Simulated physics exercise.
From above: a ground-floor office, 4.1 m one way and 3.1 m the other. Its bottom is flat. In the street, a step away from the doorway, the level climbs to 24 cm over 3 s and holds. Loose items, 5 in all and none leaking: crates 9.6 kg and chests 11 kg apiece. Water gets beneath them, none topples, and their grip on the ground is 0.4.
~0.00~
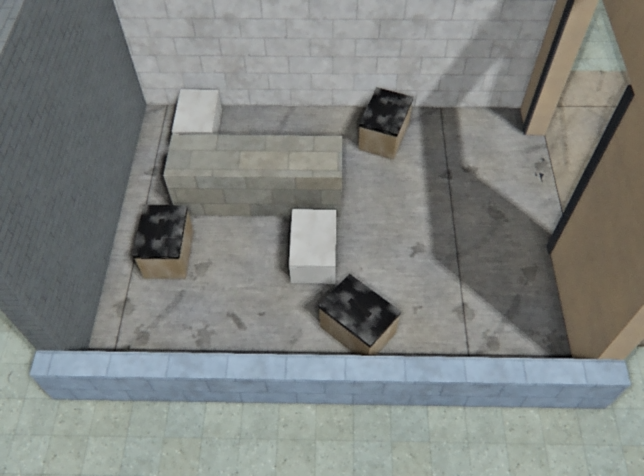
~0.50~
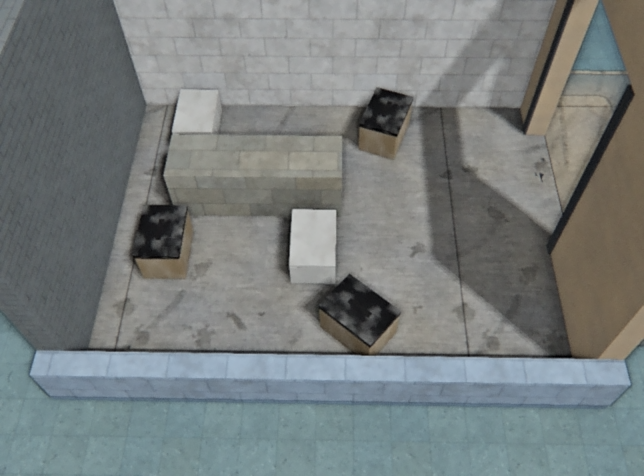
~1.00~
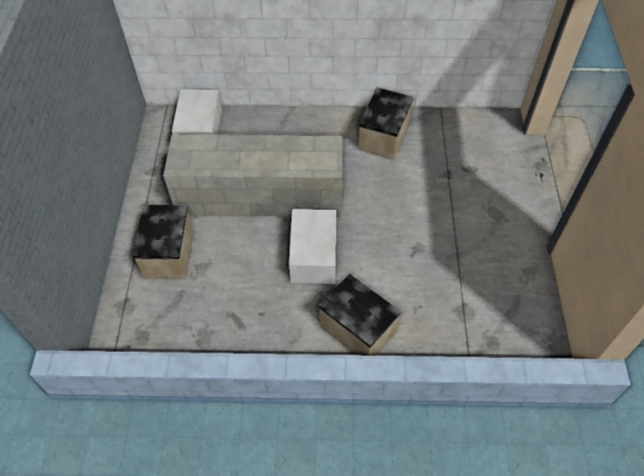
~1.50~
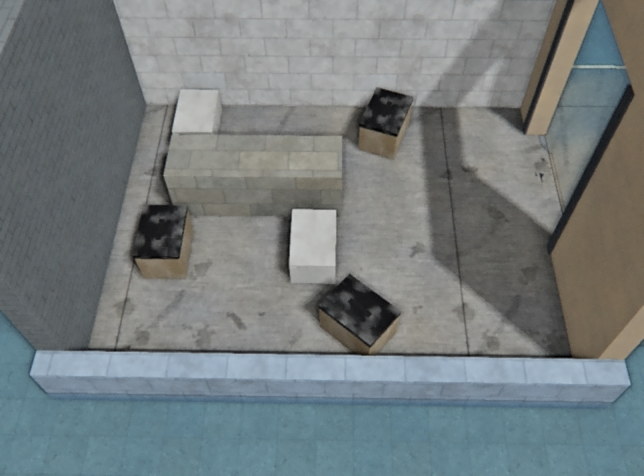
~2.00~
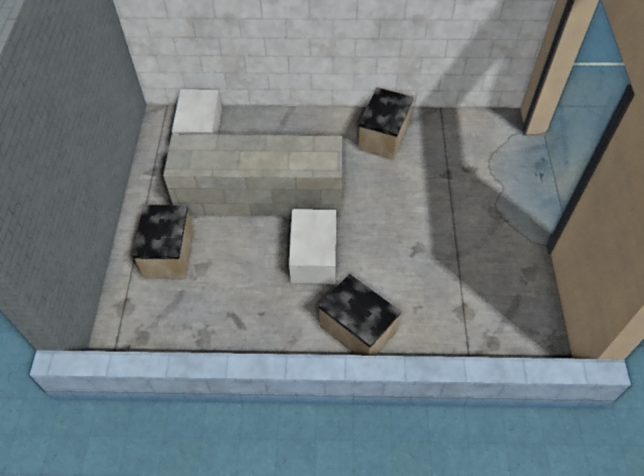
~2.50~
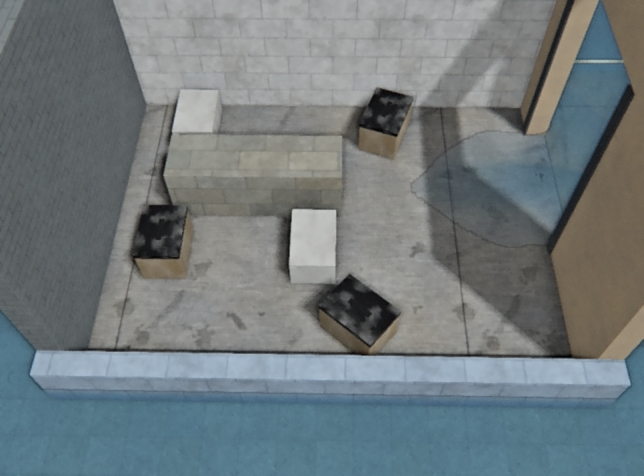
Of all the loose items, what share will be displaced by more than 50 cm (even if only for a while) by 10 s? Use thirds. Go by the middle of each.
That comes to two thirds or more.
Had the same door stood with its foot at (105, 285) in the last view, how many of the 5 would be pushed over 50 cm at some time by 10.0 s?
In that case 5 of them.
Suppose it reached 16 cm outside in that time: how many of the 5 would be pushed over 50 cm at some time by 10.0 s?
In that case 3 of them.
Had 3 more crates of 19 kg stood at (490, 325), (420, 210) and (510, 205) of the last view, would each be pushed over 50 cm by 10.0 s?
In that order: Less, more, more.
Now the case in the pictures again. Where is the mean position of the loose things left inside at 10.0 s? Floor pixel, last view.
Around (288, 277).
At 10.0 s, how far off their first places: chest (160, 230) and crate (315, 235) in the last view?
In turn: 140 cm, 120 cm.
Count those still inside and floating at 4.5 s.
0 of them.
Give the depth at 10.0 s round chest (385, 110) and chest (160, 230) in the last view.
Roughly 16 and 16 cm.
After 3.5 s 0 of 5 are over 50 cm from their spots; 0 afloat.
After 4.5 s 2 of 5 are over 50 cm from their spots; 0 afloat.
After 7.0 s 3 of 5 are over 50 cm from their spots; 5 afloat.
After 10.0 s 5 of 5 are over 50 cm from their spots, and 5 have been at some point; 5 afloat.
